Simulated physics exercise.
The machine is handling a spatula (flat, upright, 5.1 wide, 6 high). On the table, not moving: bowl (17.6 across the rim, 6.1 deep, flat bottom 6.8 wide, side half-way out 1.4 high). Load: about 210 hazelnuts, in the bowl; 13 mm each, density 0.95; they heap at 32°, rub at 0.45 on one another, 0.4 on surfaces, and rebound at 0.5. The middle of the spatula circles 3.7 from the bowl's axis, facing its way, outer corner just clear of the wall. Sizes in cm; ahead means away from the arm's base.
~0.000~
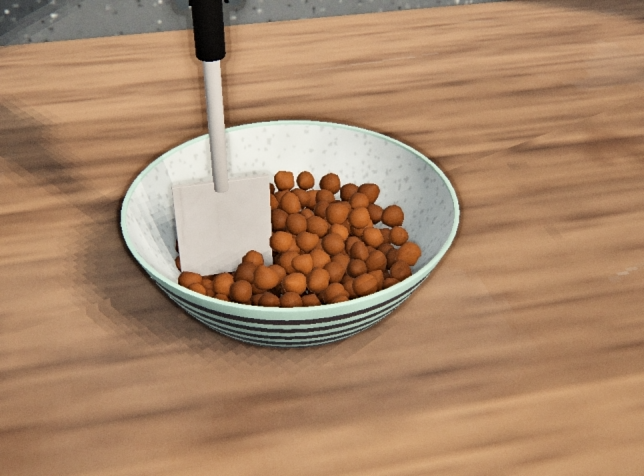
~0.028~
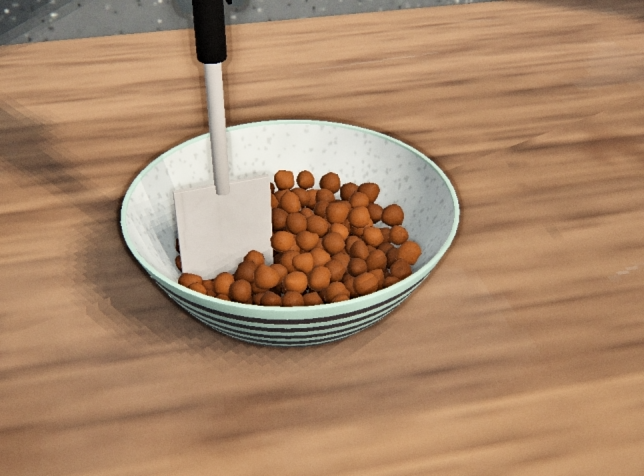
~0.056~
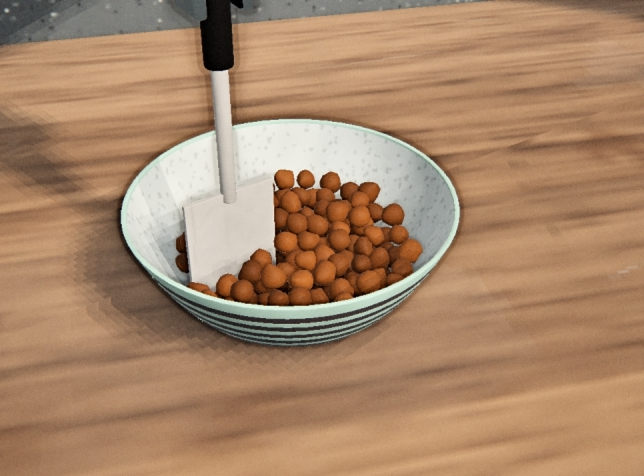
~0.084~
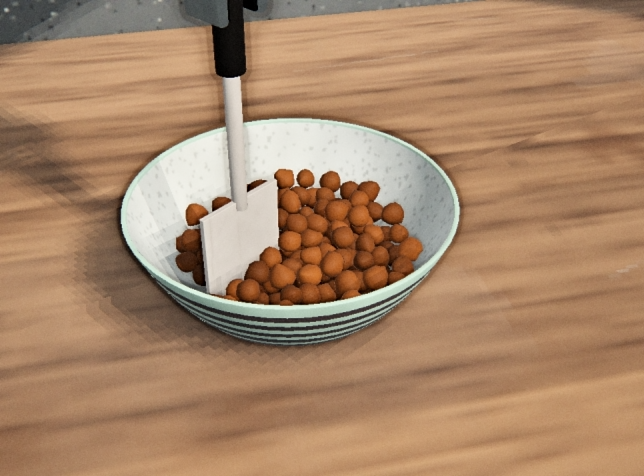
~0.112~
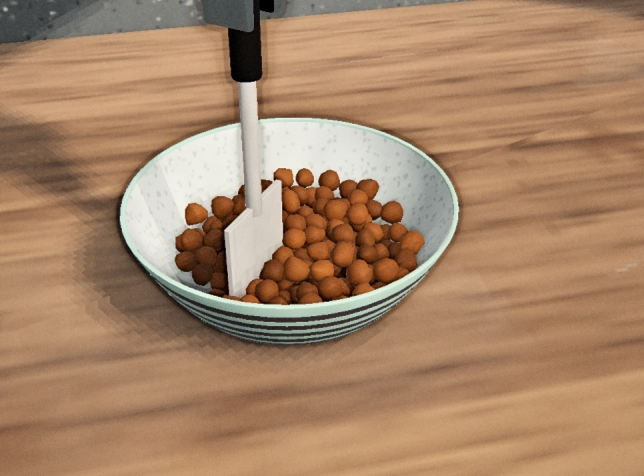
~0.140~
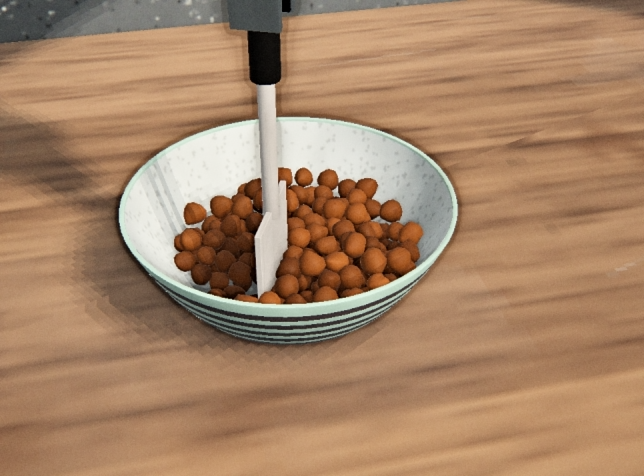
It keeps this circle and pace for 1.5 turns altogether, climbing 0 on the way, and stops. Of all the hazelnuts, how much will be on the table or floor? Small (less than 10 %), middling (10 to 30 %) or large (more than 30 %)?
A middling share, 10 to 30 %, ends on the table or floor.
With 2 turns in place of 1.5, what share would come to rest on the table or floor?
Then about 25 per cent.
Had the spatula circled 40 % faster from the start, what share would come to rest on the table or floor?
It would be near 35 per cent.
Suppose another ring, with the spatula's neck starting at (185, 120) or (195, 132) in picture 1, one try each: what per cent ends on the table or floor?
Some 5 and 20 per cent.
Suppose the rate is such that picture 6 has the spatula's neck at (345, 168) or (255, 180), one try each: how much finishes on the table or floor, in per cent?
Some 50 and 10 per cent.
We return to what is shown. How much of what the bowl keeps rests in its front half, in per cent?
Some 30 per cent.
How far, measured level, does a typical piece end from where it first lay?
Some 9 cm.
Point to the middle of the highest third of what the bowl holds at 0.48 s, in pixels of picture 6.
Around (249, 163).
After 0.48 s, 251° round, highest piece 8 above the table; 195 in the bowl, 6 on the table or floor, 6 in flight or on the tool.
After 0.83 s, 76° round, highest piece 8 above the table; 175 in the bowl, 29 on the table or floor, 3 in flight or on the tool.
After 1.20 s, 180° round, highest piece 6 above the table; 166 in the bowl, 41 on the table or floor.
After 1.90 s, 180° round, highest piece 6 above the table; 166 in the bowl, 41 on the table or floor.
At rest, 166 in the bowl, 41 on the table or floor. That is 20 % on the table or floor.
